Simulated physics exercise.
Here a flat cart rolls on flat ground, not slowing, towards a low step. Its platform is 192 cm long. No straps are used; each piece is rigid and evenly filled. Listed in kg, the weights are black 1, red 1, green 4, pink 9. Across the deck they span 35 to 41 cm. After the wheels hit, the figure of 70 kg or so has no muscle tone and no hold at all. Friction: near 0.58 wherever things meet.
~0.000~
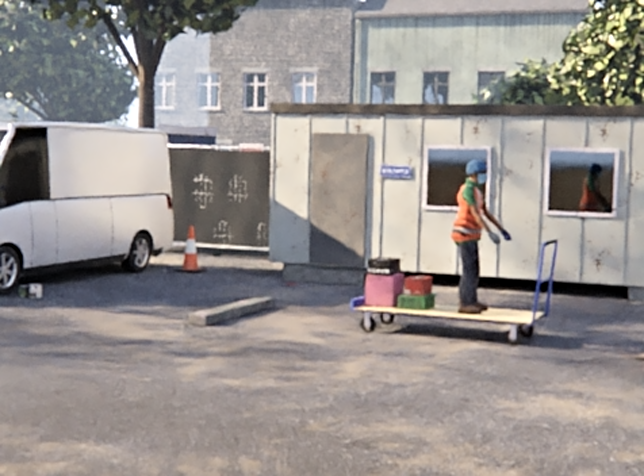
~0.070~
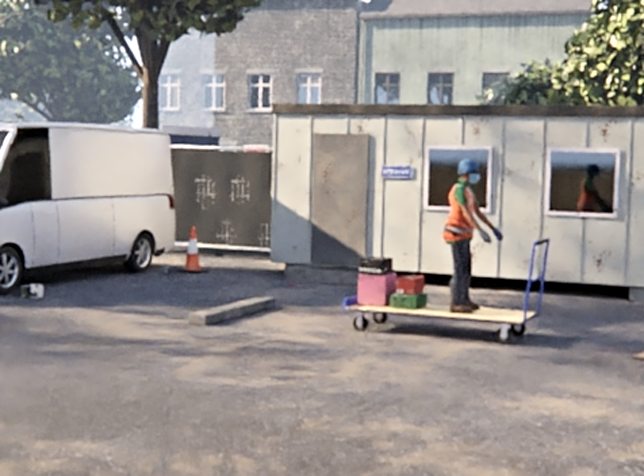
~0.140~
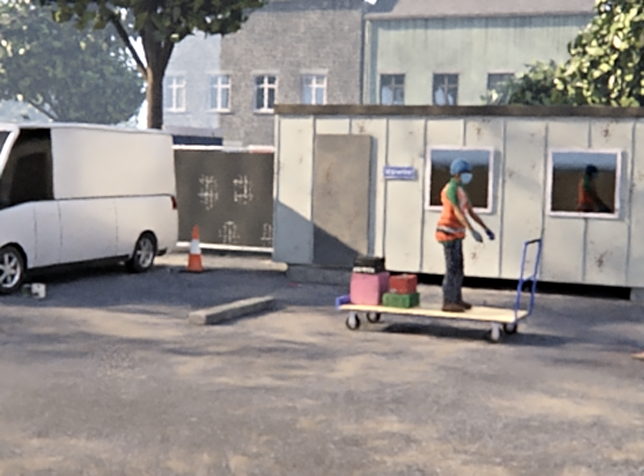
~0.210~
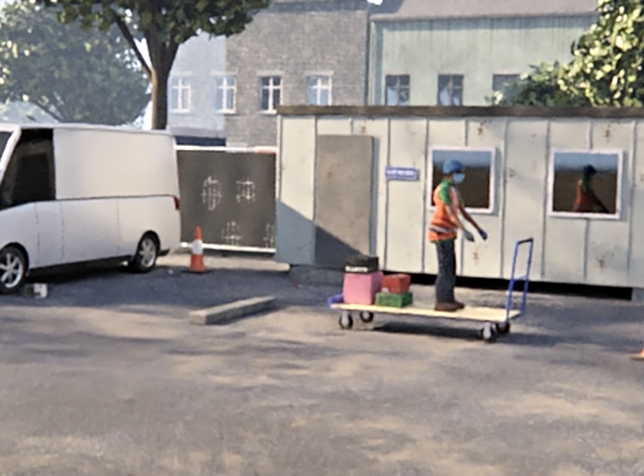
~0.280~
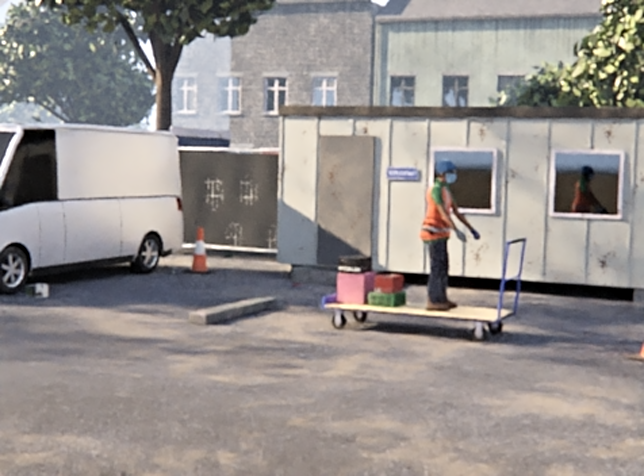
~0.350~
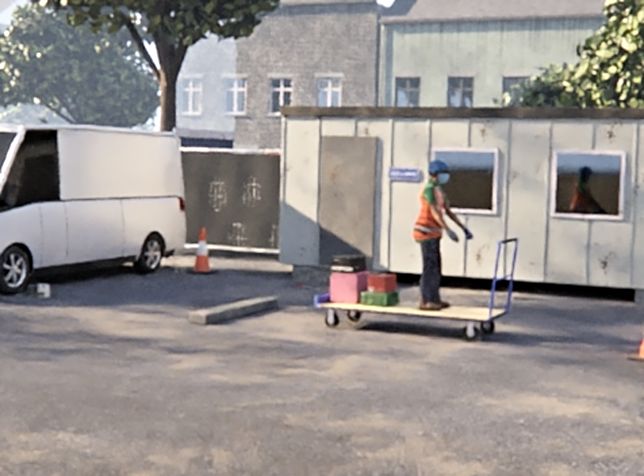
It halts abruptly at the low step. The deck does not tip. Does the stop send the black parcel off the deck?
No, the black parcel is kept on the deck.
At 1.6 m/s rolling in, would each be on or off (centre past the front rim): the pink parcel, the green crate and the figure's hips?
Then pink would be still aboard, green still aboard and the hips still aboard.
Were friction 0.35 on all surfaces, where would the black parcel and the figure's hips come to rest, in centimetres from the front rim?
Black 40 past, hips 60 behind.
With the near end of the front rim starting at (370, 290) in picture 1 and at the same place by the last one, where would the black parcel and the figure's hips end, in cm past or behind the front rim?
In that case black 10 behind, hips 60 behind.
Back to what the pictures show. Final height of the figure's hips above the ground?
The hips settle roughly 70 cm above the ground.
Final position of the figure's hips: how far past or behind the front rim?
Some 50 cm behind it.
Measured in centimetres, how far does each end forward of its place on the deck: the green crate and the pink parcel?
Ahead by: Green 10, pink 5 (cm).
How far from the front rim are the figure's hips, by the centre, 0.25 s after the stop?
Roughly 80 cm behind it.
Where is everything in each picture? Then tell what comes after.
In the first frame, black parcel (384, 266), pink parcel (385, 289), rim corner (352, 308); 0 cm covered, 159 to go.
In the second frame, black parcel (377, 266), pink parcel (377, 289), rim corner (344, 307); 8 cm covered, 151 to go.
In the third frame, black parcel (370, 265), pink parcel (370, 288), rim corner (337, 306); 16 cm covered, 143 to go.
In the fourth frame, black parcel (363, 265), pink parcel (363, 288), rim corner (330, 306); 24 cm covered, 135 to go.
In the fifth frame, black parcel (356, 264), pink parcel (357, 287), rim corner (323, 305); 32 cm covered, 127 to go.
In the sixth frame, black parcel (349, 264), pink parcel (350, 287), rim corner (316, 305); 40 cm covered, 119 to go. Speed about 1.1 m/s.
Impact comes at 1.39 s.
After 1.64 s the black parcel is 9 cm behind the rim, tilted 0°, near (245, 257) in the last picture's view.
After 1.94 s the black parcel is 9 cm behind the rim, tilted 0°, near (245, 257) in the last picture's view.
After 2.39 s the black parcel is 9 cm behind the rim, tilted 0°, near (245, 257) in the last picture's view.
Final state at 5.0 s, nothing is past the rim; behind it, black parcel, red parcel, green crate, pink parcel and the figure's hips.
